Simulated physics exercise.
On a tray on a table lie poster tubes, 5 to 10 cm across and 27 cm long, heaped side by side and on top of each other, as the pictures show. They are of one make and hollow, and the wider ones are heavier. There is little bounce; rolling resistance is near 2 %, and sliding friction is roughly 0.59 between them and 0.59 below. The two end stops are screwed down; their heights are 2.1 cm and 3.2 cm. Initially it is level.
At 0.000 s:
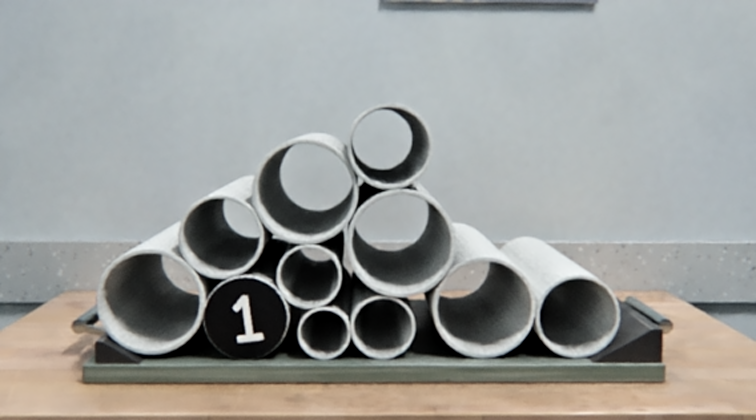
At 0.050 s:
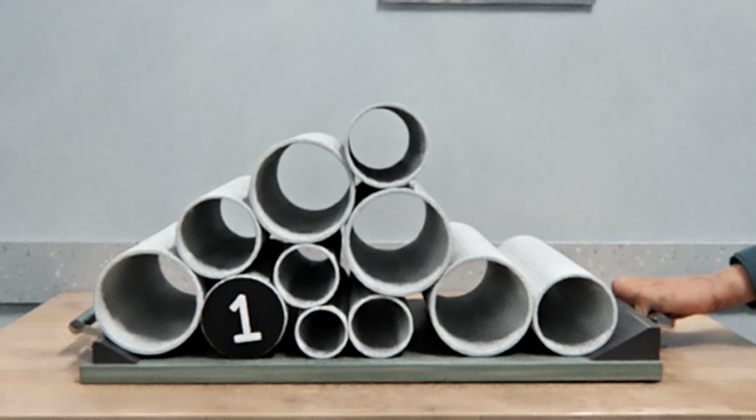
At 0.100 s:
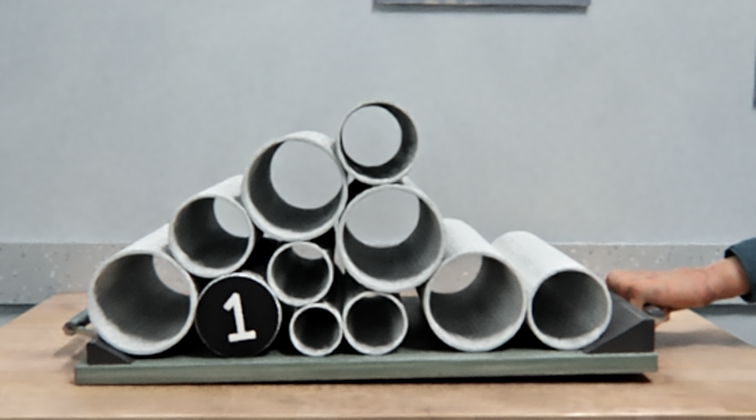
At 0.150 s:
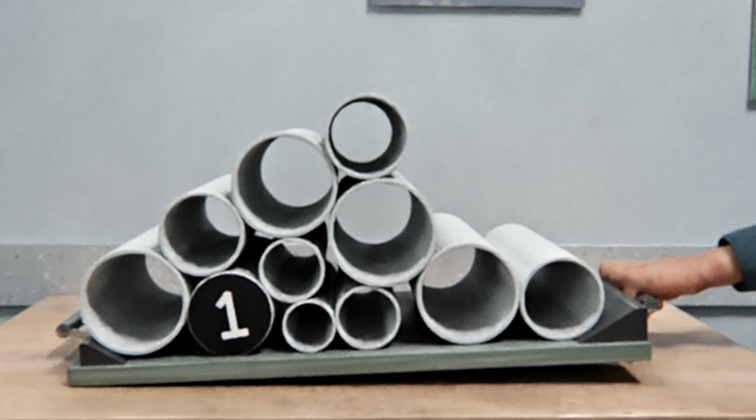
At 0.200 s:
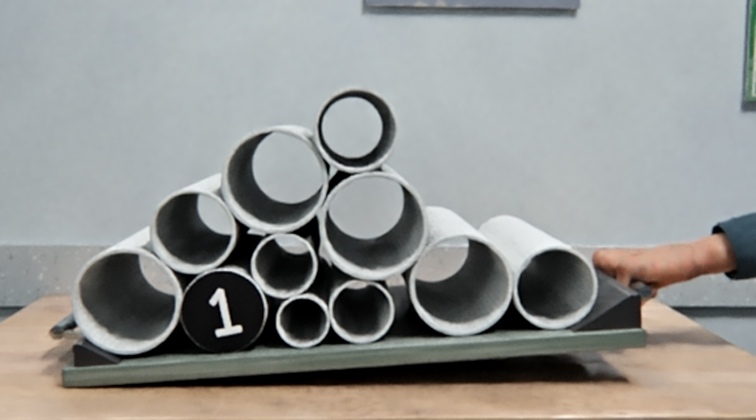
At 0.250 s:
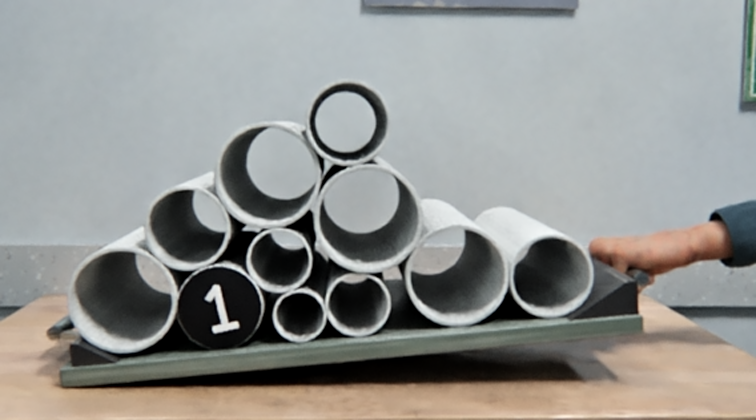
A hand came in from the right, took hold of a dark tray on a table and slowly raised that end a little, while the heaped pale tubes tilted with it, keeping their arrangement.
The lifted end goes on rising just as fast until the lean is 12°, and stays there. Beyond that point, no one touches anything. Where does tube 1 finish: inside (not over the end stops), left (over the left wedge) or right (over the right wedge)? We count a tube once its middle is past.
For tube 1 it is inside.
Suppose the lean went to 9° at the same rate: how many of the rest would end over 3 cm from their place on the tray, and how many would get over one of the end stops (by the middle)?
0 and 0.
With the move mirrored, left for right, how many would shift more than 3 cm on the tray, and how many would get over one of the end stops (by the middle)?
In that case 1 shift, 1 get out.
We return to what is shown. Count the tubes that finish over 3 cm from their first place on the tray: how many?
Exactly 0 in total.
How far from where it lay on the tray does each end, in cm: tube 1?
Tube 1: 0.
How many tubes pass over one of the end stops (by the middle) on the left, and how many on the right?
Counting left then right, it's 0 and 0.
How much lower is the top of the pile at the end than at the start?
Roughly 0 cm lower.
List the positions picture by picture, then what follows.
In the first frame, 11 tubes, 5 on the base, highest (390, 147); no. 1 (246, 318); left wedge (2.1 cm) (99, 341); right wedge (3.2 cm) (656, 329).
The second frame shows tray just starting; stops (96, 342) and (654, 327); pile unchanged.
The third frame shows right end up 1°; stops (91, 343) and (648, 320); pile unchanged.
The fourth frame shows right end up 3°; stops (83, 344) and (641, 308); pile unchanged.
The fifth frame shows right end up 4°; stops (77, 344) and (634, 295); pile unchanged; bottom ones (223, 312) (303, 322) (361, 312) (462, 285) (555, 288).
The sixth frame shows right end up 5°; stops (74, 344) and (630, 281); pile unchanged; no. 1 (220, 308).
After 0.47 s, right end up 11°; 0 now displaced over 3 cm; not one over the end stops; no. 1 in place (moves measured on the tray).
After 0.55 s, right end up 12°; 0 now displaced over 3 cm; not one over the end stops; no. 1 in place.
All still by 0.9 s, 0 moved over 3 cm; not one over the end stops; no. 1 in place; top of the pile 24 cm high, from 24 cm.
